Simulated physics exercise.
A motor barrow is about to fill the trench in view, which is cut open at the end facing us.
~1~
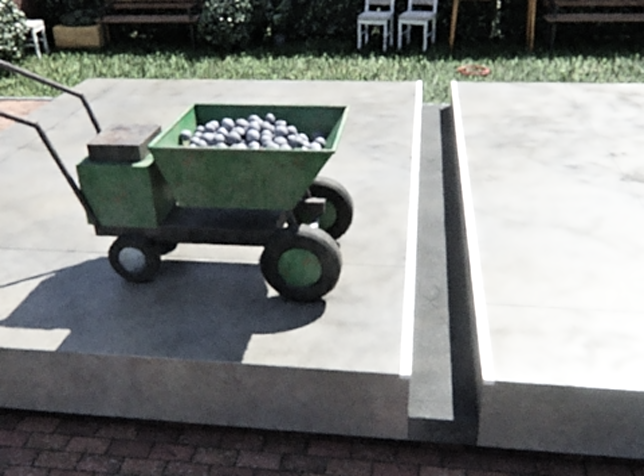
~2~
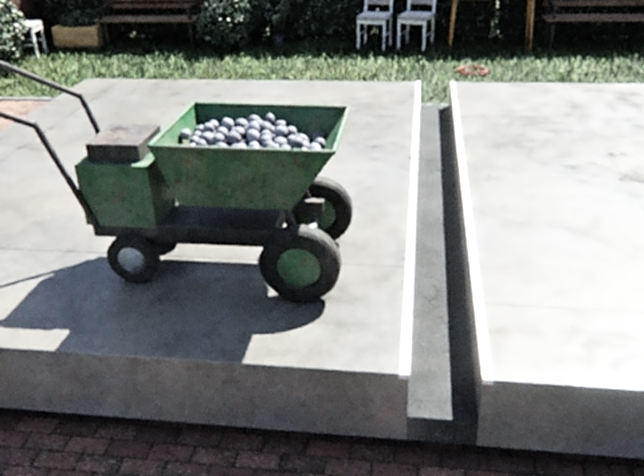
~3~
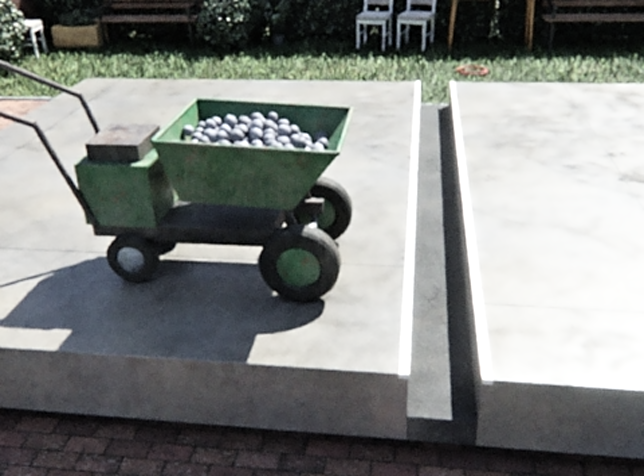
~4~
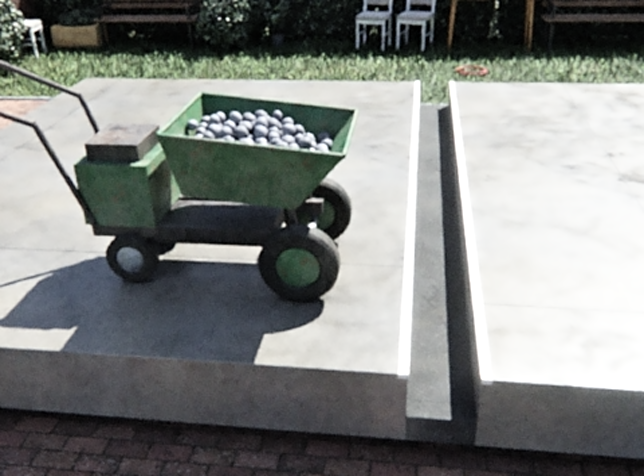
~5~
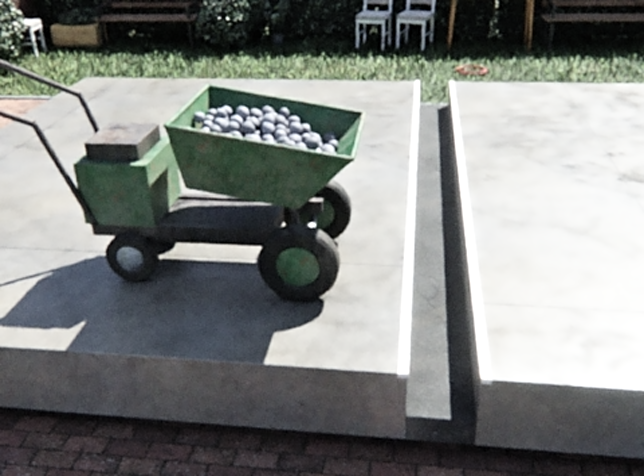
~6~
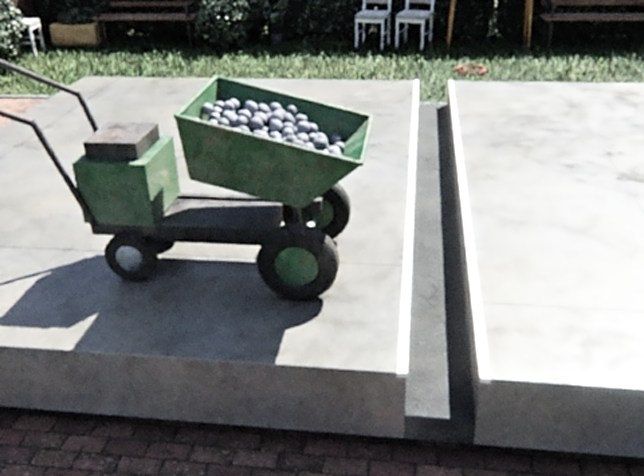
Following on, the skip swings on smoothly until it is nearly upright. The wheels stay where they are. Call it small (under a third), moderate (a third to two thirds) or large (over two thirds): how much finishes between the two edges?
Large.
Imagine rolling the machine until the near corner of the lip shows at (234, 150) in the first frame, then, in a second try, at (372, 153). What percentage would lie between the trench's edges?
About 40 %, then 20 %.
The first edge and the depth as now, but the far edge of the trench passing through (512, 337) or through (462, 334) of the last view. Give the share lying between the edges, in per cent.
First case 100 %, second case 50 %.
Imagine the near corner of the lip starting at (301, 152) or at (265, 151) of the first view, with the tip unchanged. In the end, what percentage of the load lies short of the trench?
About 0 % and about 30 %.
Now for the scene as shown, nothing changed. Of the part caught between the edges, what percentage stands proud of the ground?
Around 5 per cent.
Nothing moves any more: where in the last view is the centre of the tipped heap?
Around (450, 289).
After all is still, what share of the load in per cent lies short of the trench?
It works out to close to 0 per cent.
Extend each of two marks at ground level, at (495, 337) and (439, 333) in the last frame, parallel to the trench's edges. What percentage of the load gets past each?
Close to 20 % and 70 %, in that order.
Just after the last frame, skip tipped steeply; every one in the skip.
A moment on, skip tipped steeply; the larger part in the skip; about a tenth in or heaped over the trench; just a few beyond it; about a tenth falling.
Further on, skip tipped right over; about a tenth in the skip; roughly two thirds in or heaped over the trench; roughly a quarter beyond it.
When it is over, skip tipped right over; the larger part in or heaped over the trench; roughly a quarter beyond it.
